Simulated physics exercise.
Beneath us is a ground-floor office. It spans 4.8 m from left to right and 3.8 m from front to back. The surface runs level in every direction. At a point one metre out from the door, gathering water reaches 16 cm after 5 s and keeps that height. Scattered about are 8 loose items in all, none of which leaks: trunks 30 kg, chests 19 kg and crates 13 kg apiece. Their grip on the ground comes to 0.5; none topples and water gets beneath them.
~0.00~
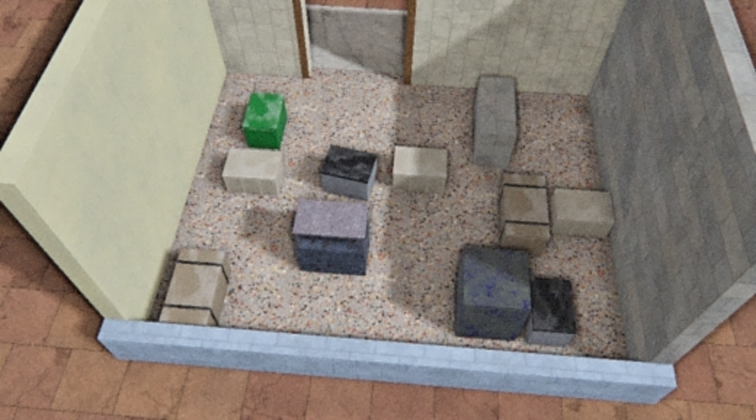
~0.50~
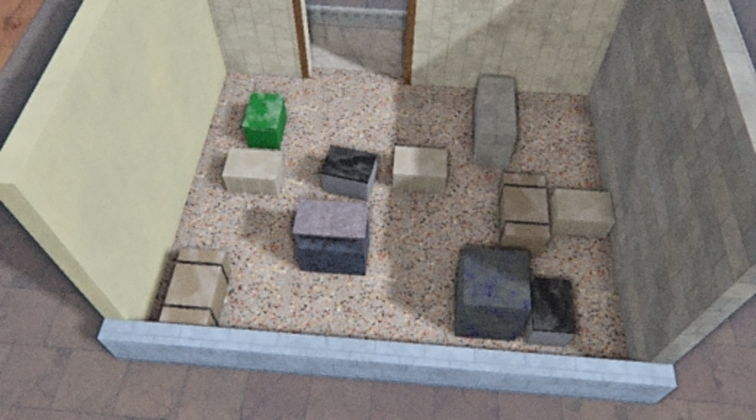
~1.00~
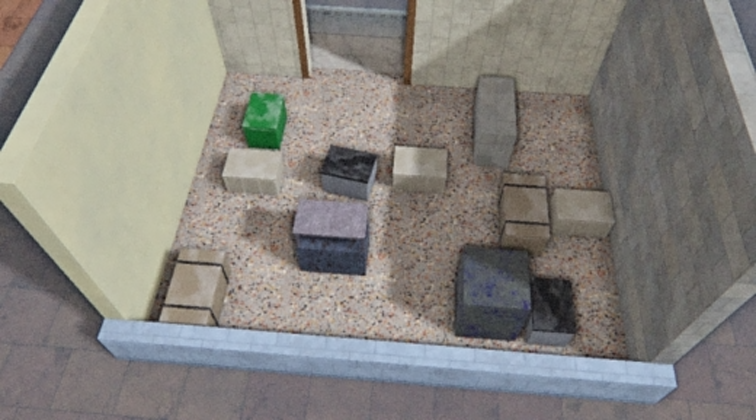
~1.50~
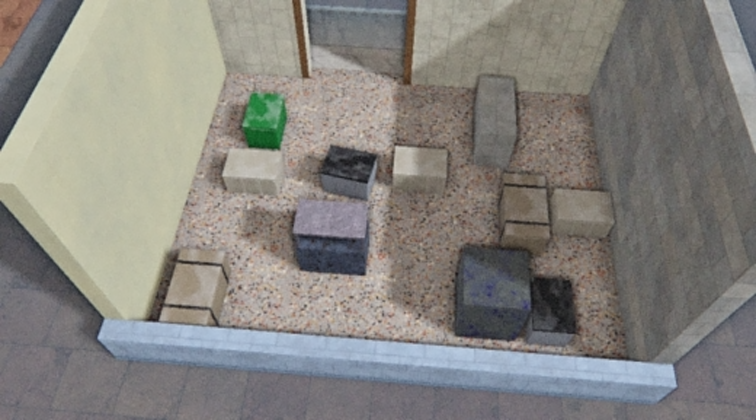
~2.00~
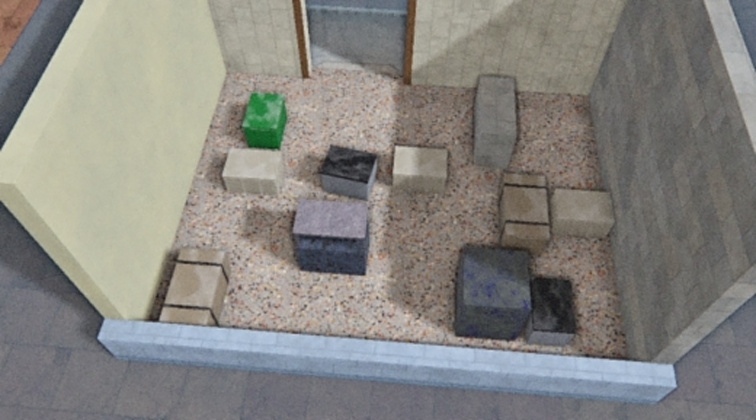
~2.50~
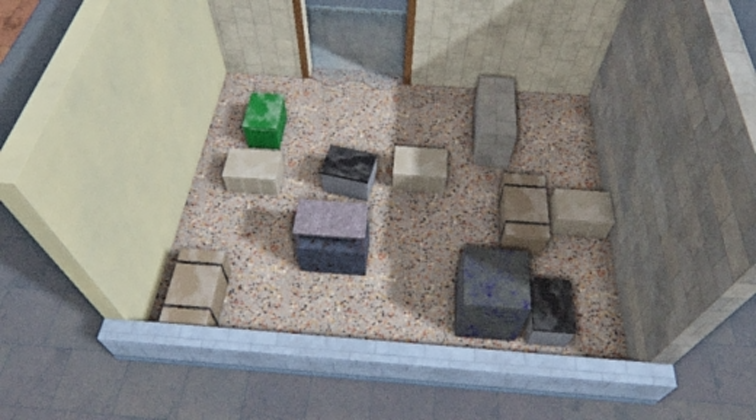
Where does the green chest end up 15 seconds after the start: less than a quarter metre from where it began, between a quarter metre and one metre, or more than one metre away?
Watching it, I'd expect very little movement overall.
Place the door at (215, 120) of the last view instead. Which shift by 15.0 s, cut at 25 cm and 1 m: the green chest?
Outcome: The green chest moves far off.
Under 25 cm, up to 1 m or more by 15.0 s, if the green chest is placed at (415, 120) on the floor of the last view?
In that run it hardly drifts.
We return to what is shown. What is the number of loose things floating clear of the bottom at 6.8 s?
Count: 0.
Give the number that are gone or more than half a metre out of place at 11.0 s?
Answer: 2.
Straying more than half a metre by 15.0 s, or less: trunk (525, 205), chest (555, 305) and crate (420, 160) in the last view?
Going one by one, I get within, within and above.
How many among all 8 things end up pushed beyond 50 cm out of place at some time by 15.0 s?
By my tally, 4.
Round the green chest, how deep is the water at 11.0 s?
Near 5 cm deep.
After 3.5 s the green chest is near (264, 110), 0.0 m from its start, aground; 0 afloat.
After 6.8 s the green chest is near (264, 110), 0.0 m from its start, aground; 0 afloat.
After 11.0 s the green chest is near (264, 110), 0.0 m from its start, aground; 2 afloat.
After 15.0 s the green chest is near (264, 110), 0.0 m from its start, aground; 7 afloat.
